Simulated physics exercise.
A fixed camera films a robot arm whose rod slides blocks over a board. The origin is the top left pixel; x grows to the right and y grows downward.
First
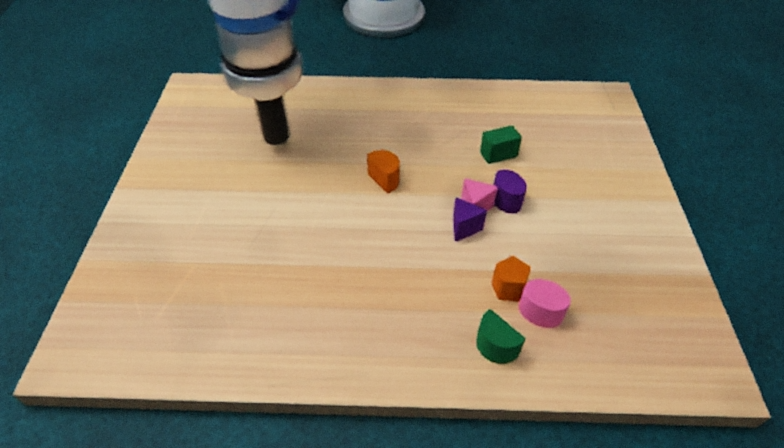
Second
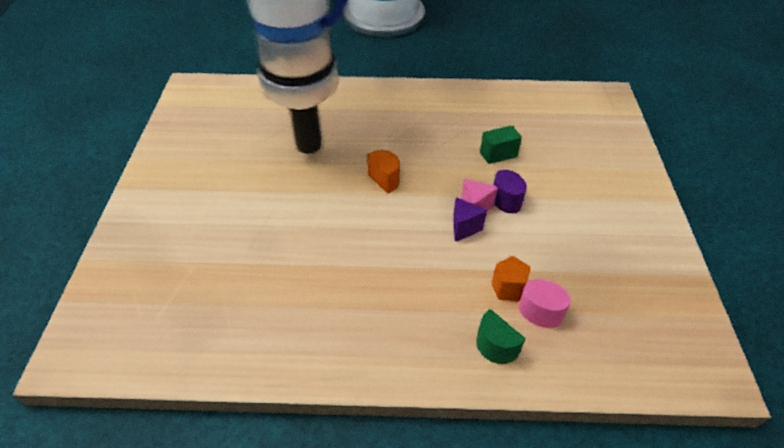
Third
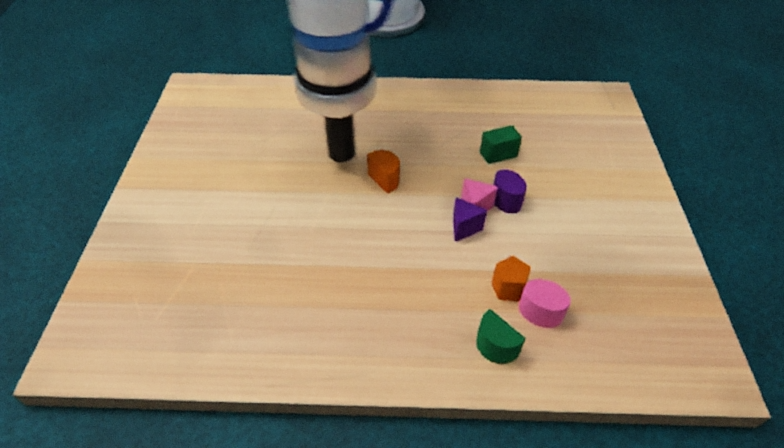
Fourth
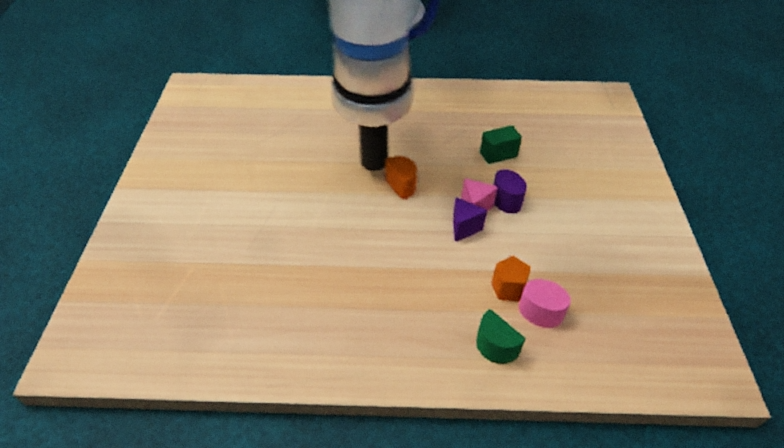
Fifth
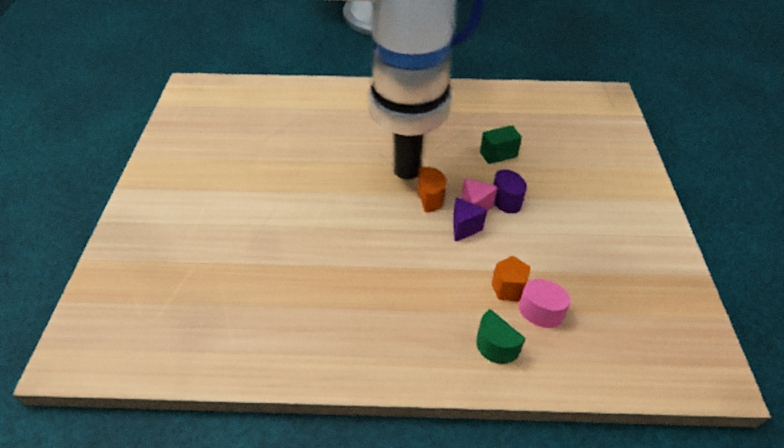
On a wooden board, a robotic rod moves right and pushes an orange block rightward.
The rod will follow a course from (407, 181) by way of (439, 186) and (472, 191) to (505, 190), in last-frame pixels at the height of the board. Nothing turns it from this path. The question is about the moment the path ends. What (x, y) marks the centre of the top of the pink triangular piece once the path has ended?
Near (497, 194).
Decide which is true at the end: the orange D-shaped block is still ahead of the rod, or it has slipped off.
The block lies off to the side or behind.
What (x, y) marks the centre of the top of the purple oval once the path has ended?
The spot you're after is about (533, 186) in the image.
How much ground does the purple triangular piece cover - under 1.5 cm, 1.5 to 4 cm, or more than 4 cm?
That block covers short of 1.5 cm.
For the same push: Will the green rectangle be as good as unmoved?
Going by the path, yes.
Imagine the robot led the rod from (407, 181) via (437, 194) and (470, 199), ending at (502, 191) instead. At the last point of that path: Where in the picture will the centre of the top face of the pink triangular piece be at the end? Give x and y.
The middle of its upper face will lie at (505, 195).
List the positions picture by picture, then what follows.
In the first picture, rod's lower end at (277, 137); orange D-shaped block at (385, 160); purple triangular piece at (467, 210); pink triangular piece at (479, 189); green rectangle at (503, 134); purple oval at (511, 181).
In the second picture, rod at (309, 145); blocks still.
In the third picture, rod at (342, 153); blocks still.
In the fourth picture, rod at (375, 162); orange D-shaped block at (403, 166).
In the fifth picture, rod at (408, 170); orange D-shaped block at (433, 179); purple triangular piece at (467, 210); pink triangular piece at (479, 189); green rectangle at (503, 134); purple oval at (511, 181).
What follows on the original path. One third of the way, rod at (441, 176); orange D-shaped block at (449, 188), turned 55° clockwise.
Two thirds of the way, rod at (474, 181); orange D-shaped block at (457, 189), turned 105° clockwise; pink triangular piece at (491, 194), turned 35° clockwise.
At the end, rod at (507, 180); orange D-shaped block at (457, 189), turned 105° clockwise; purple triangular piece still; pink triangular piece at (497, 194), turned 75° clockwise; green rectangle still; purple oval at (533, 186), turned 40° clockwise.
